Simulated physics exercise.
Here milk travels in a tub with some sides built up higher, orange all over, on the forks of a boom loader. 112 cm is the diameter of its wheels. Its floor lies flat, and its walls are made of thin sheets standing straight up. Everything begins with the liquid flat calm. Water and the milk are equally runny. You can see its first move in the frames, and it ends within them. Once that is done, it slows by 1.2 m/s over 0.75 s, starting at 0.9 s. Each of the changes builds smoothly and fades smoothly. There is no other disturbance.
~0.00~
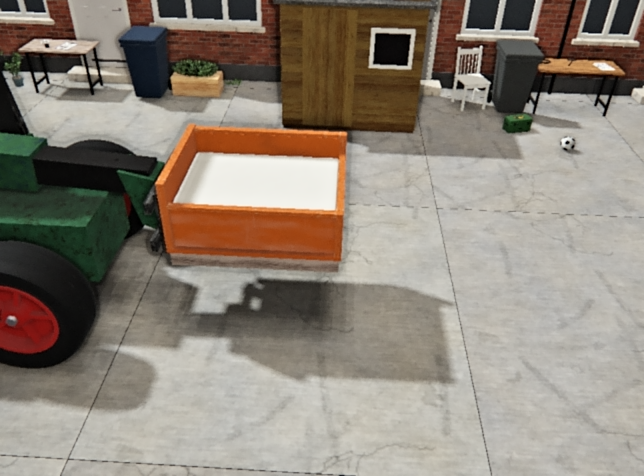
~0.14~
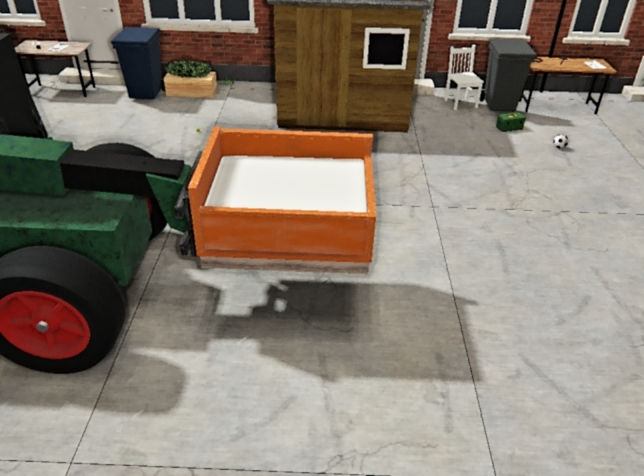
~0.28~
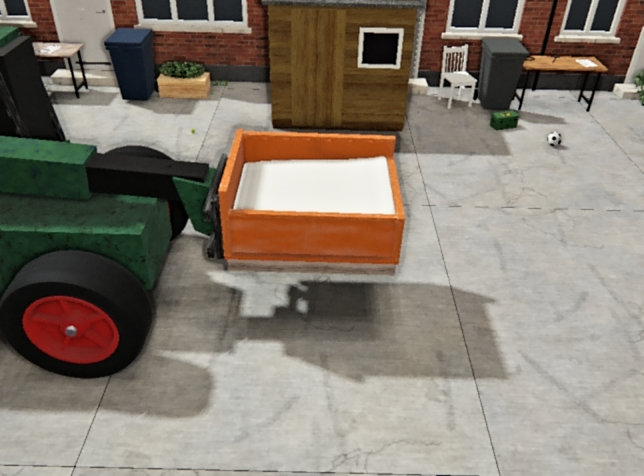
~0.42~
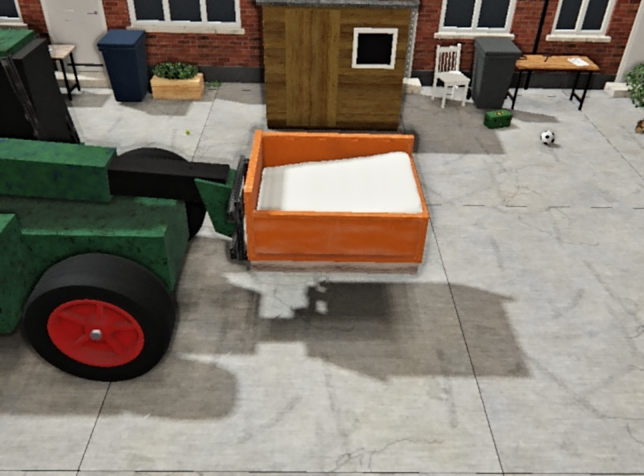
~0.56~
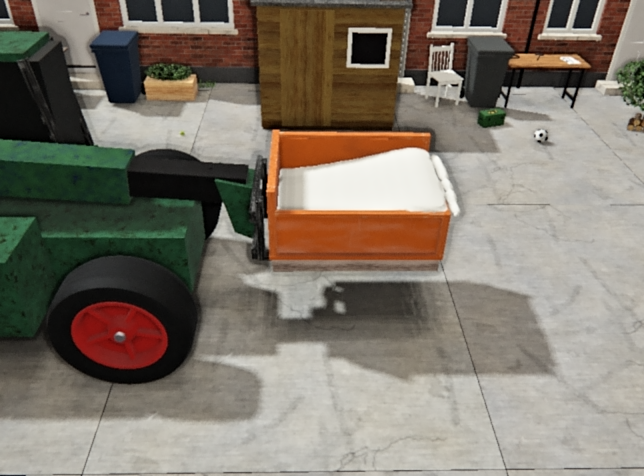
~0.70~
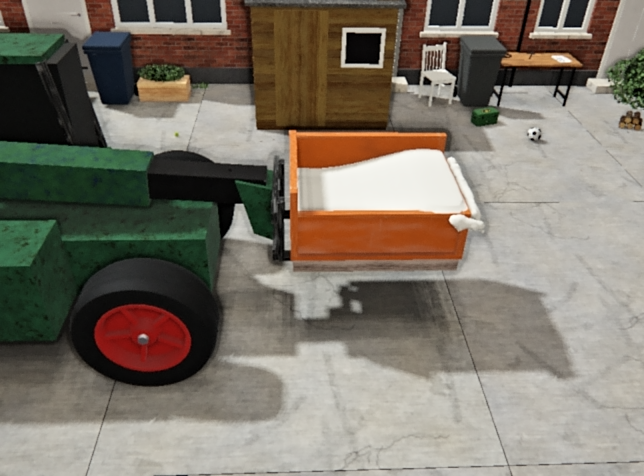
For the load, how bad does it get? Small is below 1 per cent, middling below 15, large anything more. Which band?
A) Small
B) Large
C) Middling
C, middling.
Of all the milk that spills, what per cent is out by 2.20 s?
Close to 60 in a hundred.
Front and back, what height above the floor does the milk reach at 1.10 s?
Front: 36 cm; back: 36 cm.
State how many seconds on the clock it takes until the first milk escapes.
About 0.8 seconds.
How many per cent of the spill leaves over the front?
I'd put it at about 80 percent of what spills.
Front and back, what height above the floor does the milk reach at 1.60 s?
Reading: About 48 cm in front, about 24 cm behind.
By 1.10 s front 35 cm, middle 36 cm, back 36 cm above the floor; the loss stands at 2 per cent, over the front.
By 1.60 s front 48 cm, middle 33 cm, back 24 cm above the floor; the loss stands at 2 per cent, over the front.
By 2.20 s front 37 cm, middle 35 cm, back 34 cm above the floor; the loss stands at 5 per cent, over the front.
By 4.64 s the loss stands at 9 per cent, over the front, 43 of 469 litres.
